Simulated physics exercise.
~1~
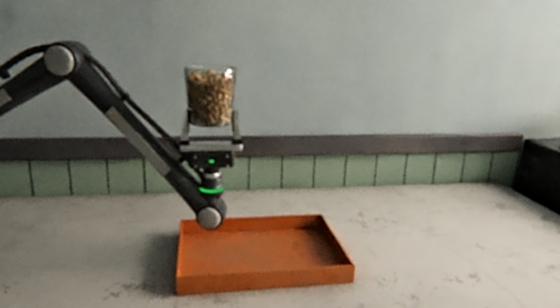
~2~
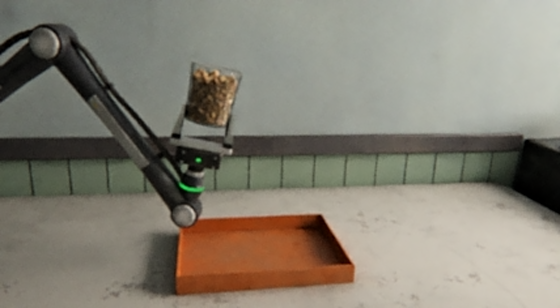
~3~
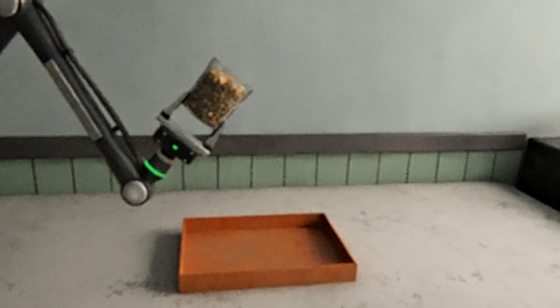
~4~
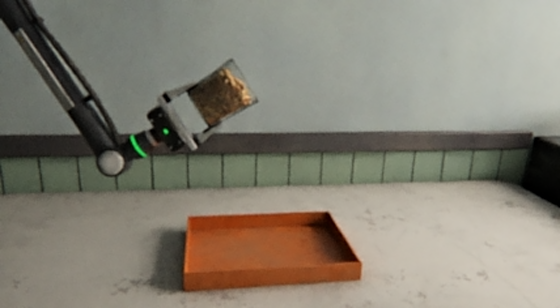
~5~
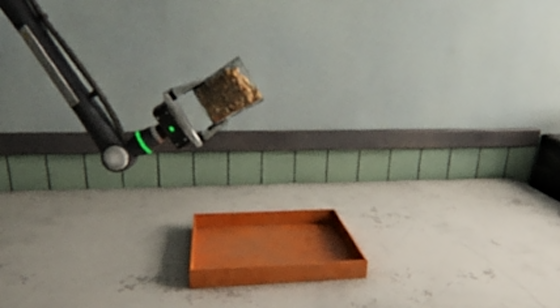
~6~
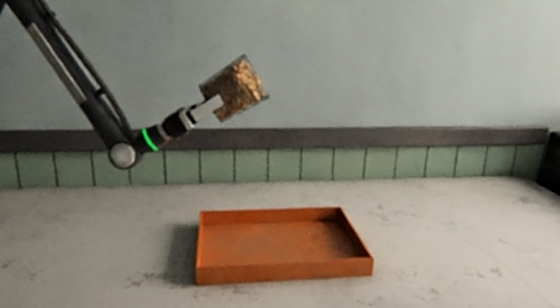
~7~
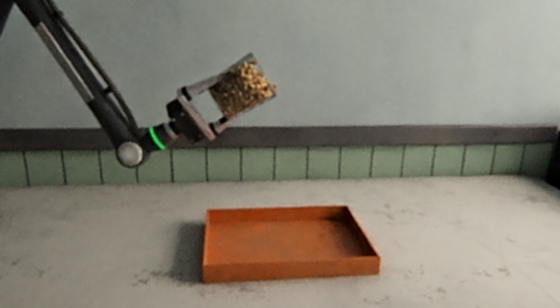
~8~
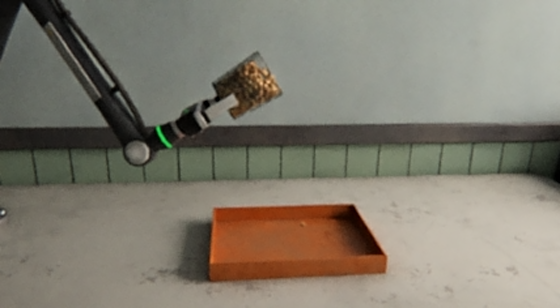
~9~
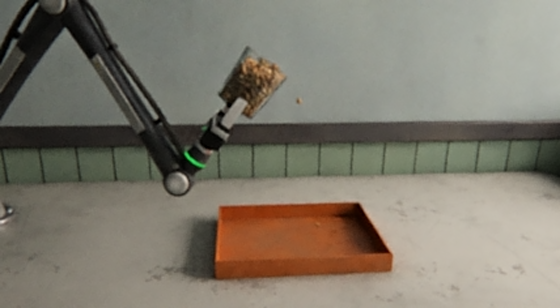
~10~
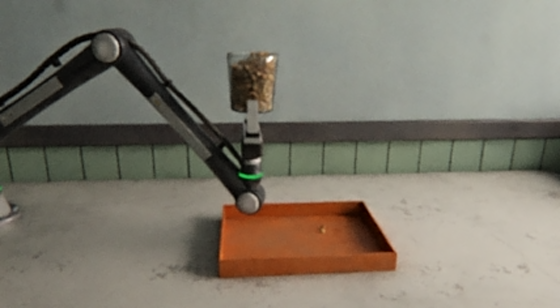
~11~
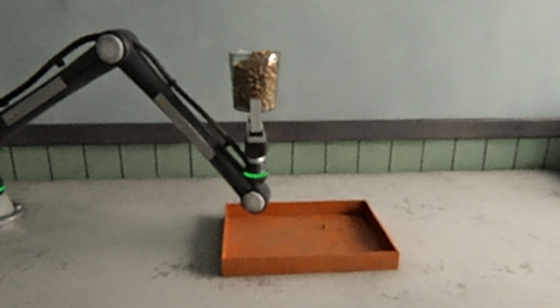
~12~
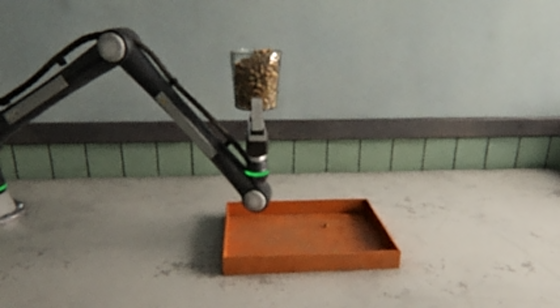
A robot arm tilted a clear tumbler of dried beans toward an orange tray, twisted it around while it leaned, then brought it back upright, with only a couple of beans dropping out and nearly all still inside at the end.
